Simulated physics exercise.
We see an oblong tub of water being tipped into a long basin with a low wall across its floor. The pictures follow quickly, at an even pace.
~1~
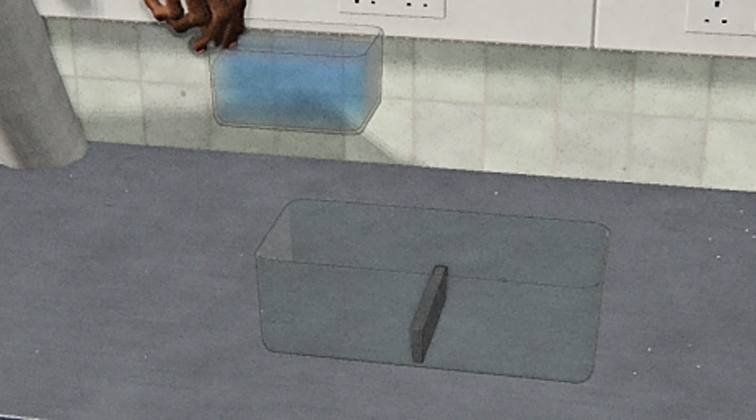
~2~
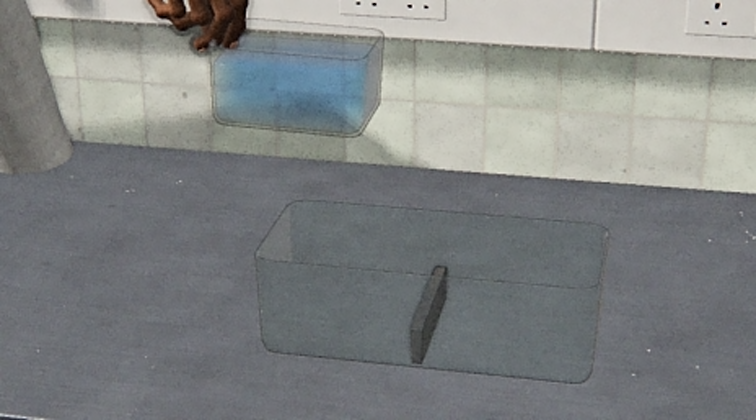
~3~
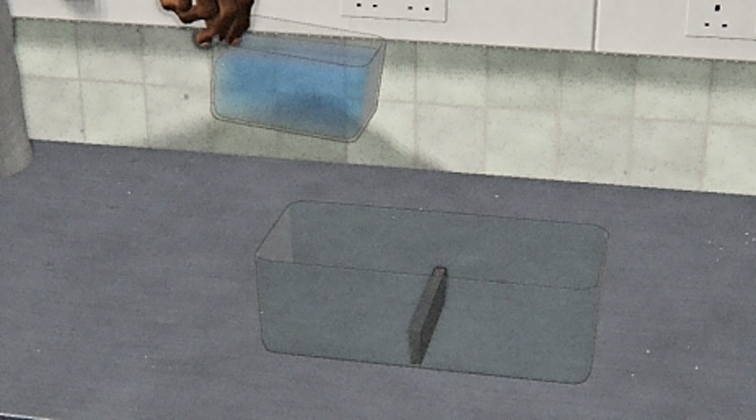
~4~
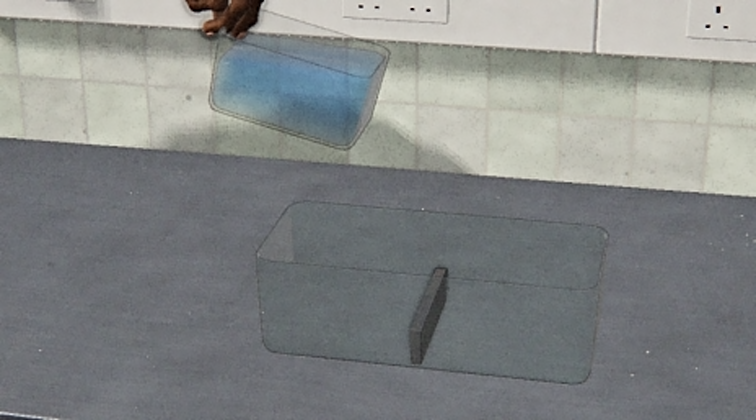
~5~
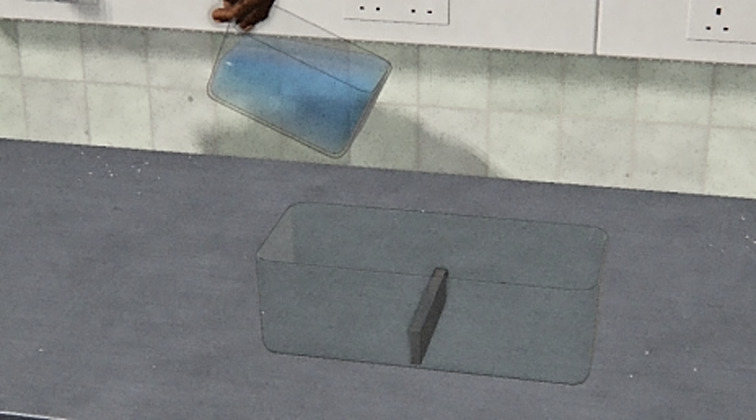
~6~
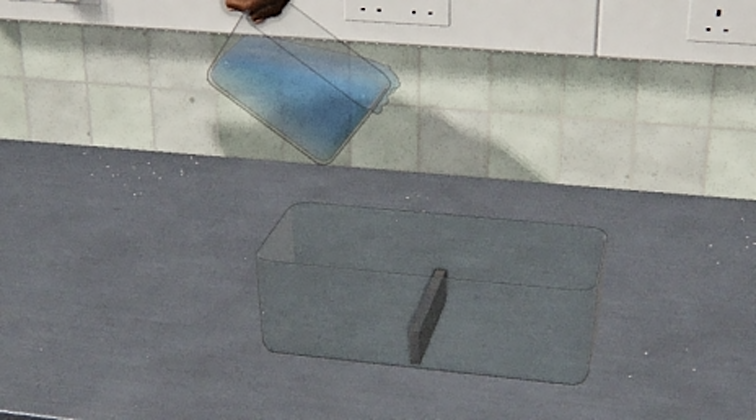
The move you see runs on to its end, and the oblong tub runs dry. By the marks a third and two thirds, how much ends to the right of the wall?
In the end from a third to two thirds is right of the wall.
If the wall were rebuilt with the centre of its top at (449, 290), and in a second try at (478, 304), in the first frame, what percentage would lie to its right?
Roughly 30 per cent, and 15 per cent.
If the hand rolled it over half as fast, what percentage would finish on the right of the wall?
Roughly 65 in a hundred.
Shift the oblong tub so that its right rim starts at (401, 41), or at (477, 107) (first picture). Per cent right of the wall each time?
First some 60, then 75 per cent.
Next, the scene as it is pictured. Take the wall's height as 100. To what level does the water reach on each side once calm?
Near 50 on the left, 50 on the right.
A moment on, the tilt is 100° and 19 per cent is still to pour, 2 is left of the wall and 28 right of it.
Next, the tilt is 110° and 2 per cent is still to pour, 36 is left of the wall and 49 right of it.
Then the tilt is 110° and 0 per cent is still to pour, 42 is left of the wall and 49 right of it.
Later the tilt is 110° and 0 per cent is still to pour, 45 is left of the wall and 50 right of it.
At rest 45 per cent lies left of the wall, 49 right of it and 6 outside.
